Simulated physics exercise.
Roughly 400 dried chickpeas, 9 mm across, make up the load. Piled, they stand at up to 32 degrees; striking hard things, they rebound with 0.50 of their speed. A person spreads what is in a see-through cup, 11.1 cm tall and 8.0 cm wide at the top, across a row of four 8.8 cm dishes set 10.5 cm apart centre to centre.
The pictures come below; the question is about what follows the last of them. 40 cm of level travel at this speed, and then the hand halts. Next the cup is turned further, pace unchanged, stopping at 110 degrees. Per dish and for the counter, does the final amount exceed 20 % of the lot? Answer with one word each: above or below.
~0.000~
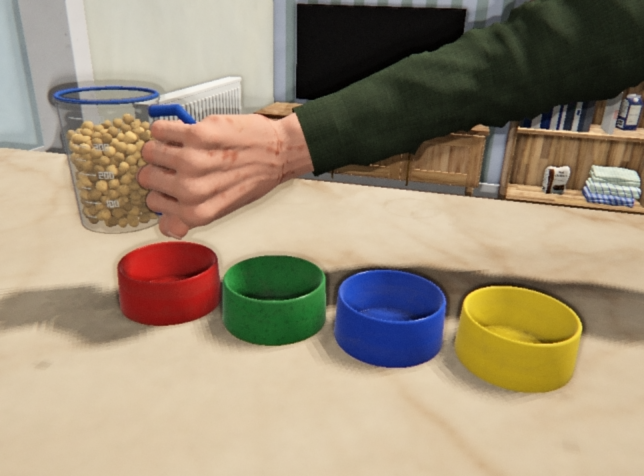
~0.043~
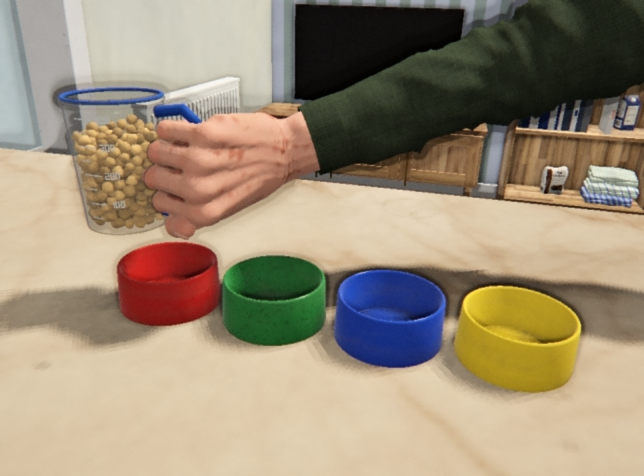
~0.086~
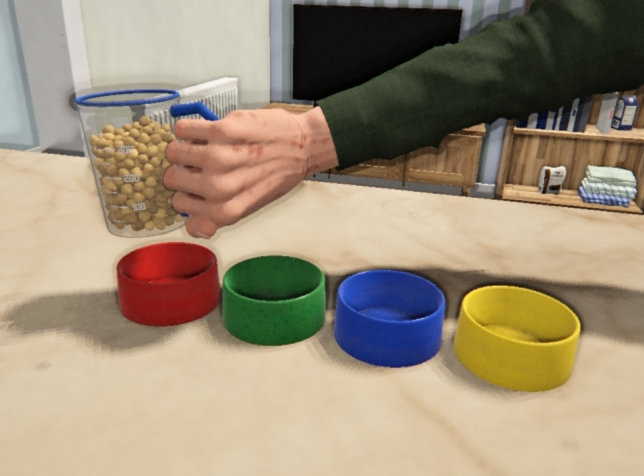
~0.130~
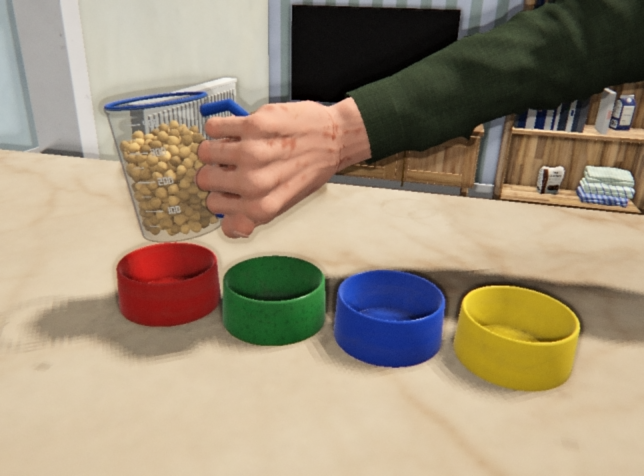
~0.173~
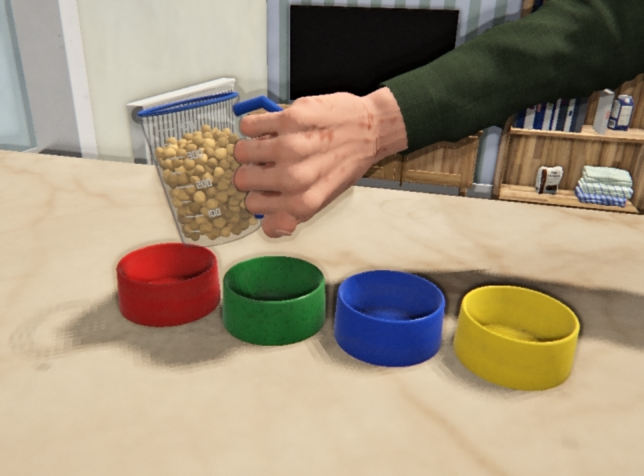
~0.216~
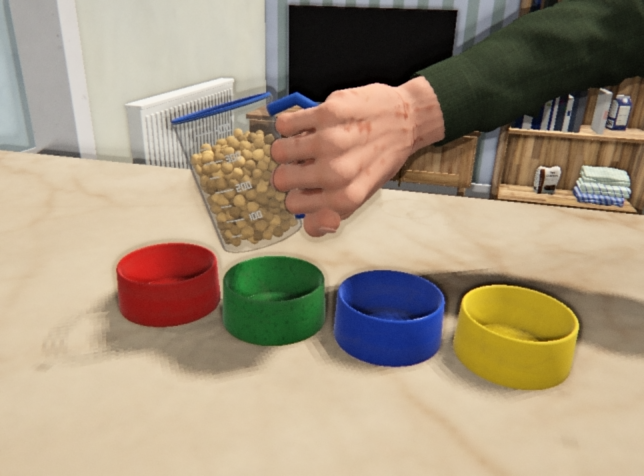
Red below, blue below, green below, yellow above, counter above.
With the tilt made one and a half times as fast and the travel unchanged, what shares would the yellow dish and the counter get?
The yellow dish 60, the counter 40.
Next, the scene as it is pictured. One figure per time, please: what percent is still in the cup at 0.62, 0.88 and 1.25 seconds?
Roughly 100, then 100, then 65.
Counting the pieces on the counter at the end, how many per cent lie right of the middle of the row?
100 %.
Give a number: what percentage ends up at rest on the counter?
About 35 percent.
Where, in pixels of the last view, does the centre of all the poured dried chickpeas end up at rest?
About (485, 333).
Then, at 0.62 s, tilt 63 degrees; cup holds 100 %.
Then, at 0.88 s, tilt 92 degrees; cup holds 100 %.
After 1.25 s, tilt 110 degrees; cup holds 65 %, yellow 25 %.
At rest (3.0 s), red 0 %, blue 5 %, green 0 %, yellow 60 %, counter 35 %.
